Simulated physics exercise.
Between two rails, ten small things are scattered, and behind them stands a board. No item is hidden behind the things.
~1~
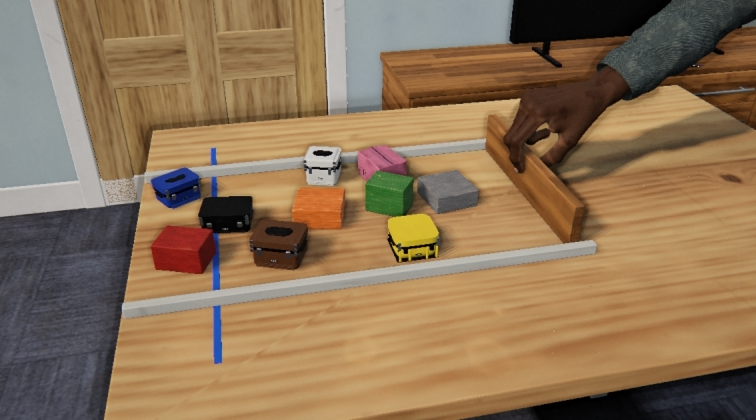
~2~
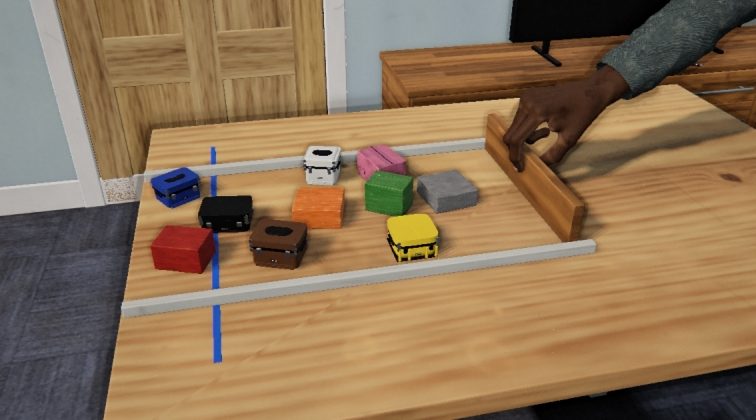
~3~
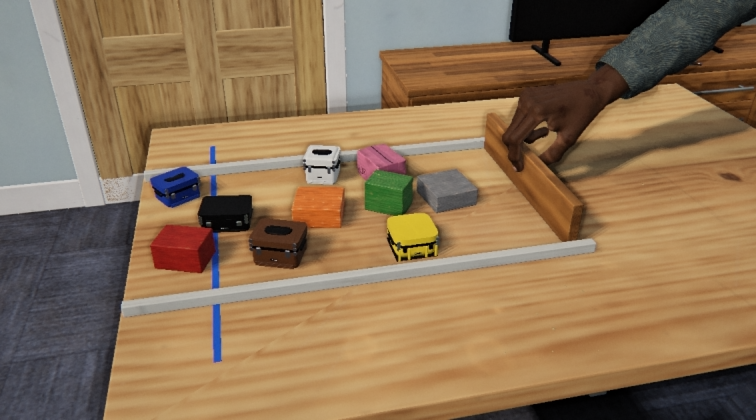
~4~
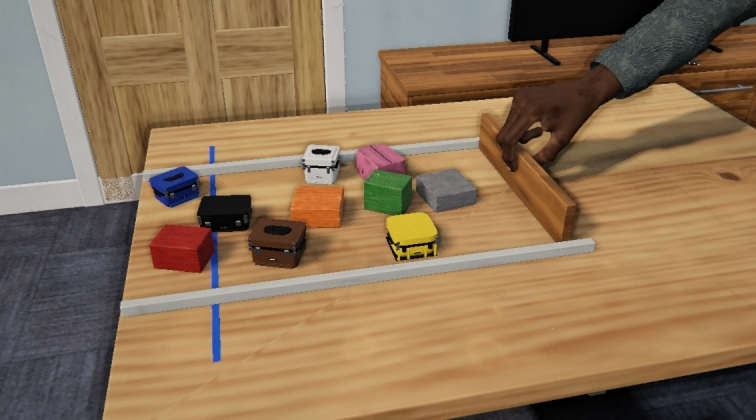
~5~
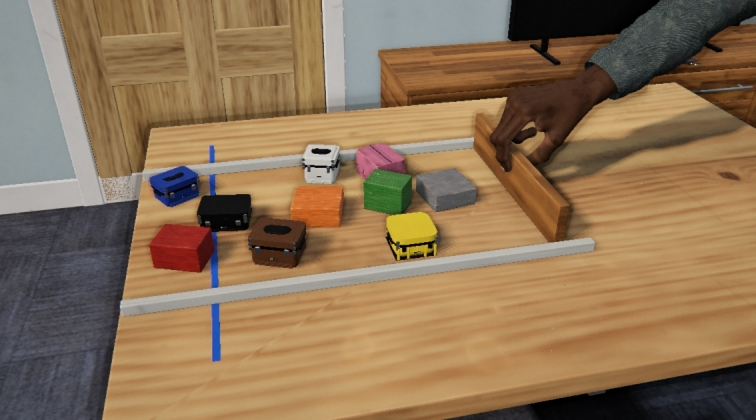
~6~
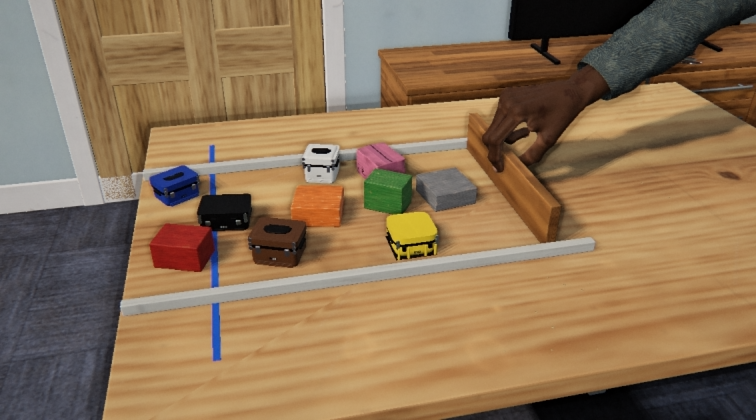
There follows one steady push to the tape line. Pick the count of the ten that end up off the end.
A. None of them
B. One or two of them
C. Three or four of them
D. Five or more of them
Option C: Three or four of them.
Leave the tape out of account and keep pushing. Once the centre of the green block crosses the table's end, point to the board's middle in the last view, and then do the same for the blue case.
The middle is at (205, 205) when it's the green block, and at (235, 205) when it's the blue case.
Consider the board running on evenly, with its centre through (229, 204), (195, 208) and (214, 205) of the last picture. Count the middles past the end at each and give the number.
4, 6, 4.
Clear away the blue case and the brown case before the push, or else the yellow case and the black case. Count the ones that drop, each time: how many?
Falls come to 2 the first time and 2 the other time.
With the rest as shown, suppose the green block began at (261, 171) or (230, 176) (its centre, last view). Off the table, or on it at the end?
In turn it goes down, then goes down.
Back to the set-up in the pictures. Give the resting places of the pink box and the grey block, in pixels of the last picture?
The pink box stops around (195, 183); the grey block around (189, 217).
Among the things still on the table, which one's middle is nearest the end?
I reckon it's the green block.
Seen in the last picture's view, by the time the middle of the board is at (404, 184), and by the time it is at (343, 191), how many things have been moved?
First position 5; second position 7.
Early on, none off yet; blue case at rest near (176, 187); red block at rest near (183, 247); black case at rest near (226, 214).
A while later, none off yet; blue case at rest near (176, 187); red block at rest near (183, 247); black case travelled about its own width near (174, 223).
Further along, one off so far; blue case travelled a little near (162, 188); red block travelled about its own width near (142, 254); black case in the air near (127, 416).
Finally, the number that fall off is three or four; lost, orange block, black case, red block and blue case.
